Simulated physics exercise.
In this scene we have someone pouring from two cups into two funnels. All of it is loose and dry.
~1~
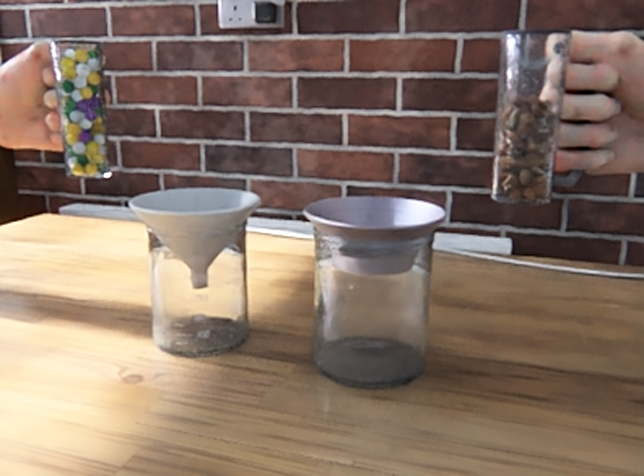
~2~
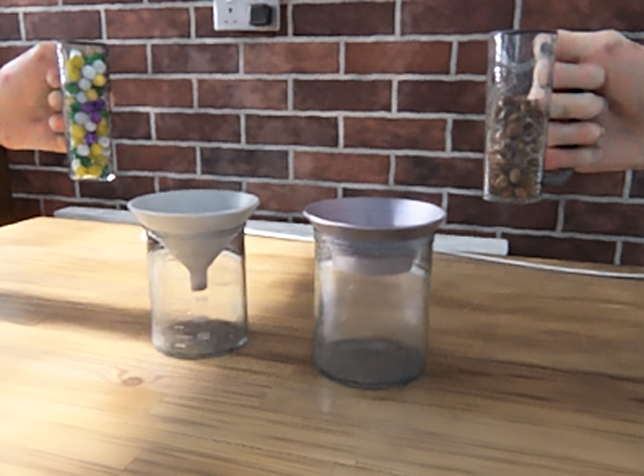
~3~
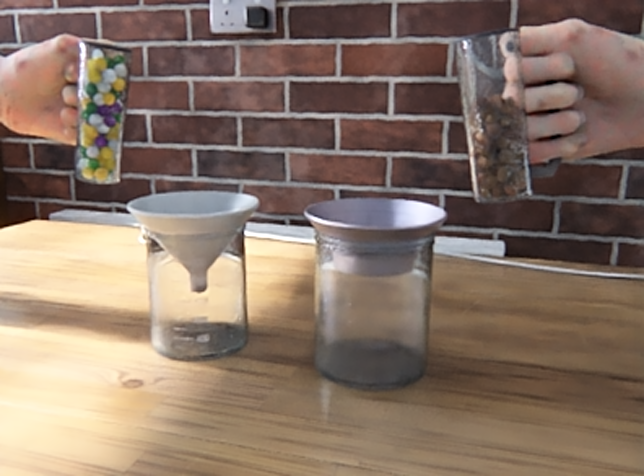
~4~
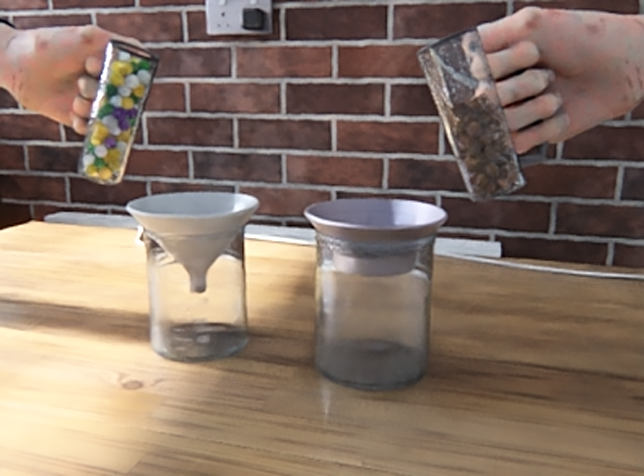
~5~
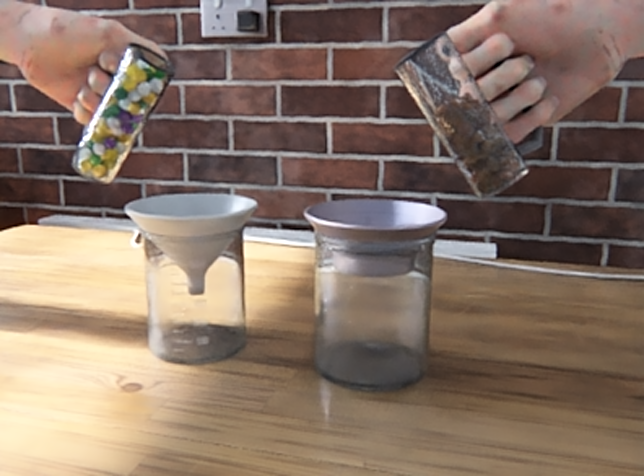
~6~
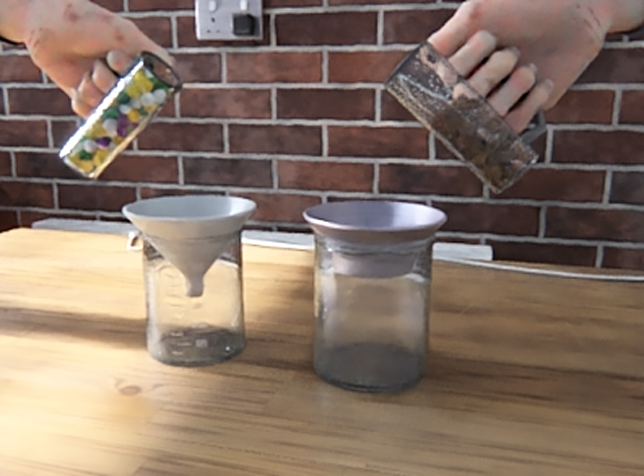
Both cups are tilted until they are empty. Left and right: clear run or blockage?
Outcome: Left funnel: This one will plug up, right: This one will keep flowing.
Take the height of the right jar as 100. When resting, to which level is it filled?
Estimate: About 15 per cent.
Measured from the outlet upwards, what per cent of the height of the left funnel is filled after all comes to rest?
Call it 85 in a hundred or thereabouts.
Then, 0.23 s past the last view, left, all still in the cup; right, all still in the cup.
Then, 0.52 s past the last view, left, nearly all still in the cup, a small part in or over the funnel; right, all still in the cup.
Then, 0.83 s past the last view, left, about two thirds still in the cup, about a quarter in or over the funnel; right, nearly all still in the cup, a stray few in or over the funnel, a stray few down in the jar.
Finally, left, nearly all stuck in the funnel, a stray few down in the jar; right, all down in the jar.
